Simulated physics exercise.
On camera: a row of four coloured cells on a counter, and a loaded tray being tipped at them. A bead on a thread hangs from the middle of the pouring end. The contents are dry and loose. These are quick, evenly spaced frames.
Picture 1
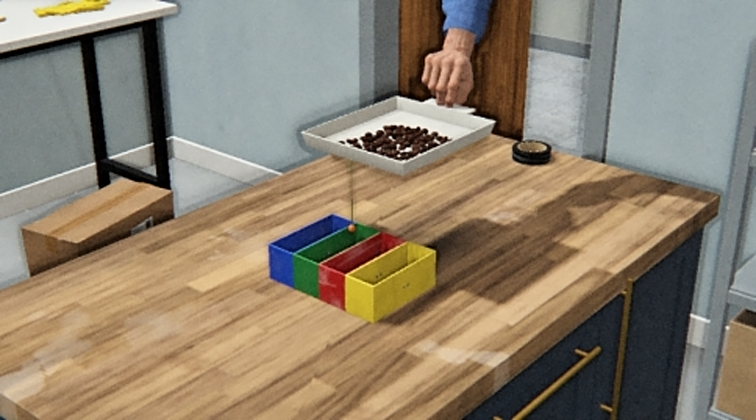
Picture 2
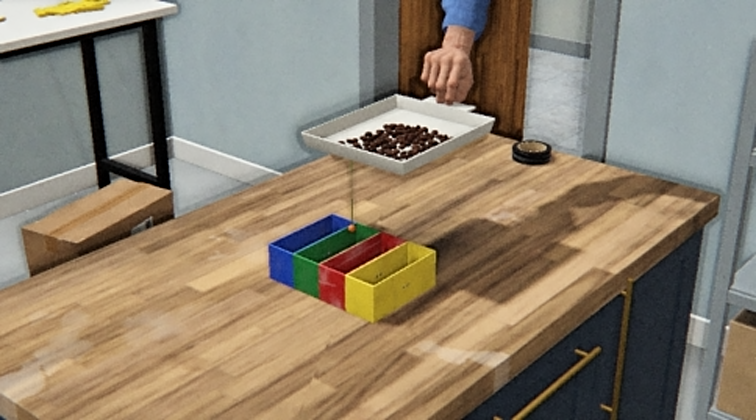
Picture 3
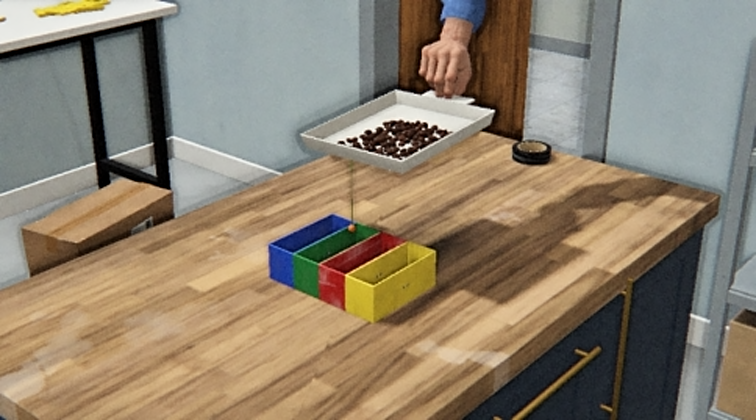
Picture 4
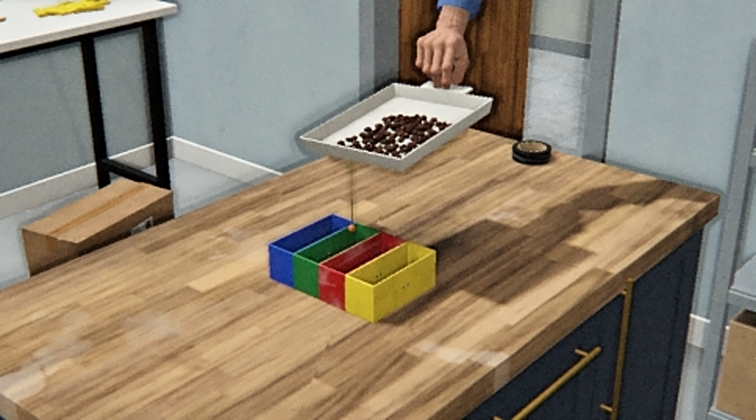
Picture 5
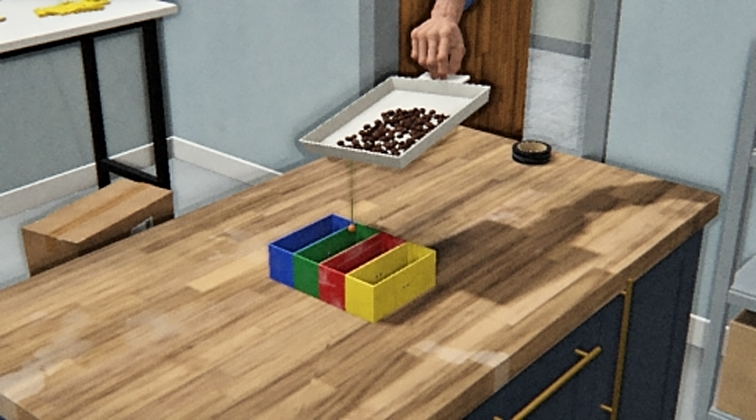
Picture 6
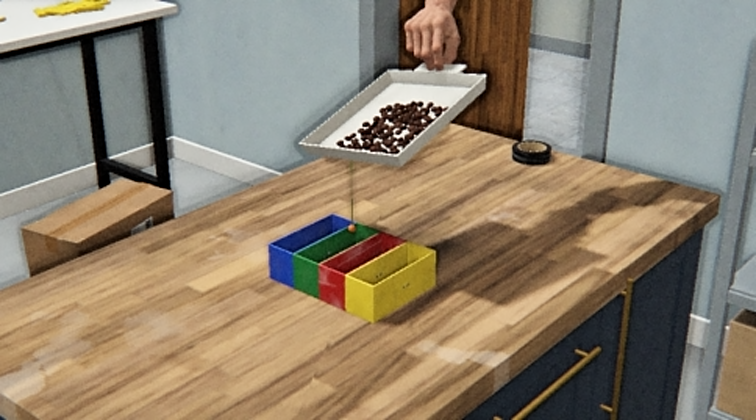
A white tray of small dark brown pieces tilts gradually toward its left corner as a hand raises its far side, above blue, green, red and yellow compartments on a wooden counter; the pieces stay bunched on the tray.
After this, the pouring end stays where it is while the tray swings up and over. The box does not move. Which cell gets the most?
Fullest: The blue cell.
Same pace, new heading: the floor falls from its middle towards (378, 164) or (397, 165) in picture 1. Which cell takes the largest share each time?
The first try: The yellow one. The second: The yellow cell.
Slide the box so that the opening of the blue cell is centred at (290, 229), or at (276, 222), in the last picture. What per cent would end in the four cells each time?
First some 100, then 100 per cent.
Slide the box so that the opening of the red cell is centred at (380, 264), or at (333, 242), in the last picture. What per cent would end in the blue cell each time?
About 10 and 30 per cent.
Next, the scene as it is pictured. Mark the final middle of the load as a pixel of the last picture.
Near (304, 260).
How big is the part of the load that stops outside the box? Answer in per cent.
Close to 40 per cent.
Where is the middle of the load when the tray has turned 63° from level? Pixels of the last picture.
Around (341, 141).
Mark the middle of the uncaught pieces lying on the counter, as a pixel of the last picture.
Around (270, 248).
Shortly afterwards, tray tipped steeply; the whole lot on the tray.
Next, tray tipped past a quarter turn; near a quarter on the tray; near a quarter in the blue cell; only a few in the green cell; near half falling or outside the box.
Some moments later, tray tipped past a quarter turn; near half in the blue cell; a little in the green cell; near half falling or outside the box.
In the end, tray tipped past a quarter turn; near half in the blue cell; a little in the green cell; none at all in the yellow cell; none at all in the red cell; near half outside the box.
